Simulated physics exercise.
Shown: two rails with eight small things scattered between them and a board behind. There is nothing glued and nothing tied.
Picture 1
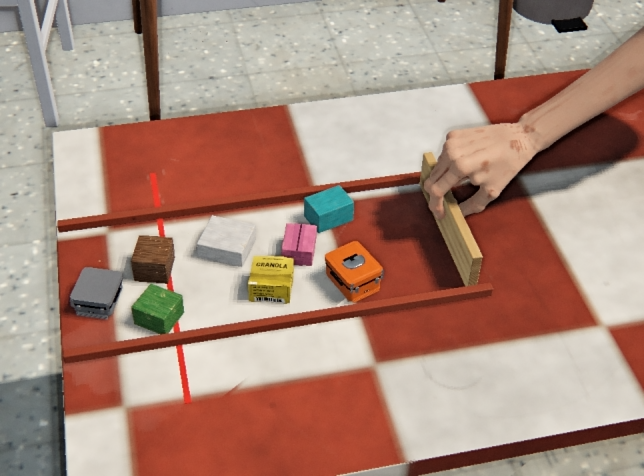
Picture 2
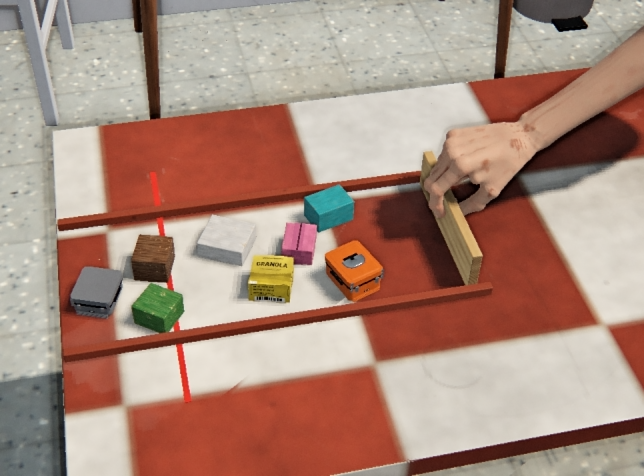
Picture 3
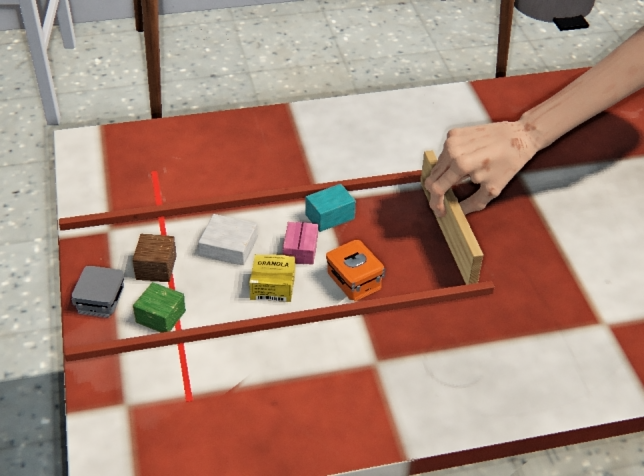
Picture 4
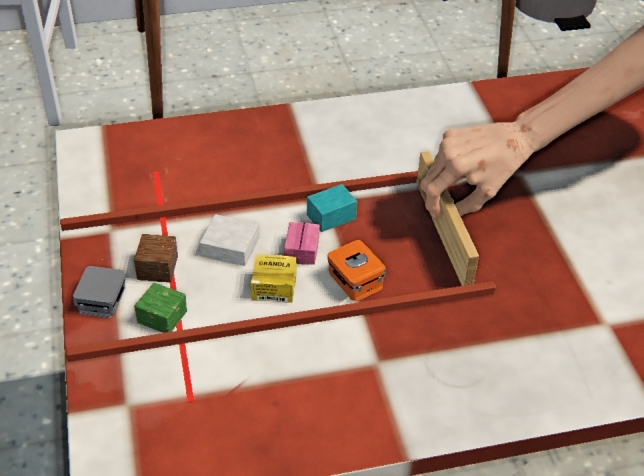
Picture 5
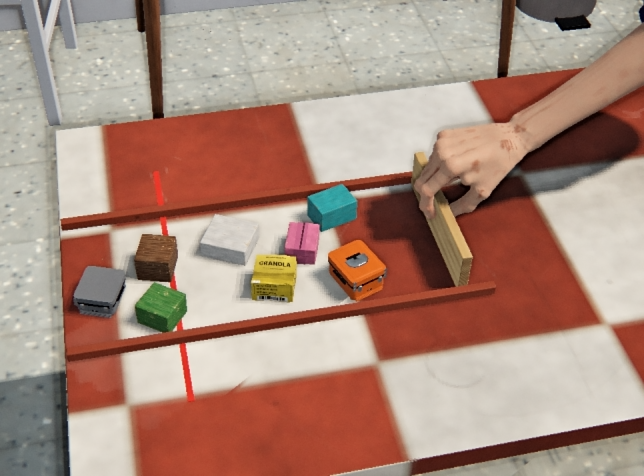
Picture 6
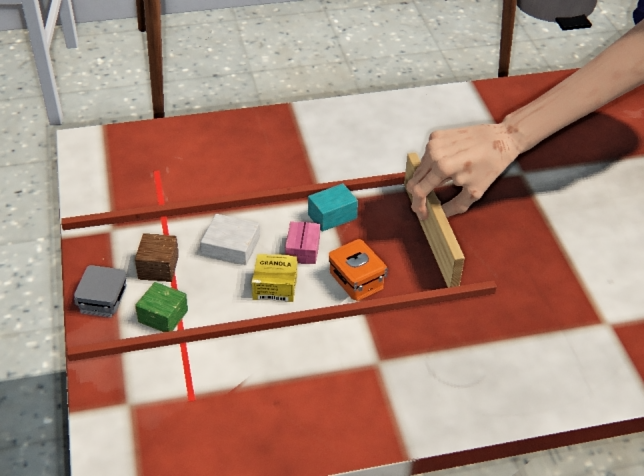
A hand gripping an upright wooden board at the right of two dark red rails is seen from above at an angle, over a red-and-white checkered surface on a speckled floor. Between the rails sit grey, brown, green, white, yellow, pink, turquoise and orange objects, with a thin red line crossing near the left. The hand slides the board slightly left, while the objects stay put.
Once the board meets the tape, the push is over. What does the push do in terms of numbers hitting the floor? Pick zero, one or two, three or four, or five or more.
It sends one or two to the floor.
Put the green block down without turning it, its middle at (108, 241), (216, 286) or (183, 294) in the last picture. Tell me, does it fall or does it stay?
Result for the green block, in order - saved; saved; saved.
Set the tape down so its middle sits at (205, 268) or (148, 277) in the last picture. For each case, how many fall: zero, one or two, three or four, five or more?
First tape: No fall at all. Second tape: 3 or 4.
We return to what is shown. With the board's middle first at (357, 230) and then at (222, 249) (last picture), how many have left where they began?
At first I count 2, and then 8.
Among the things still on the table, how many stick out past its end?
The total would be 2.
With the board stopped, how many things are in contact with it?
Looks like 3 of them, all told.
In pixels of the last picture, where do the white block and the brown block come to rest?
The first sits around (114, 255), while the other sits around (69, 264).
A little later, none off yet; grey case at rest near (102, 291); green block at rest near (162, 308); brown block at rest near (157, 258).
Next, none off yet; grey case at rest near (102, 291); green block moving near (152, 310); brown block moving near (150, 258).
When it is over, the number that fall off is one or two; down, grey case.
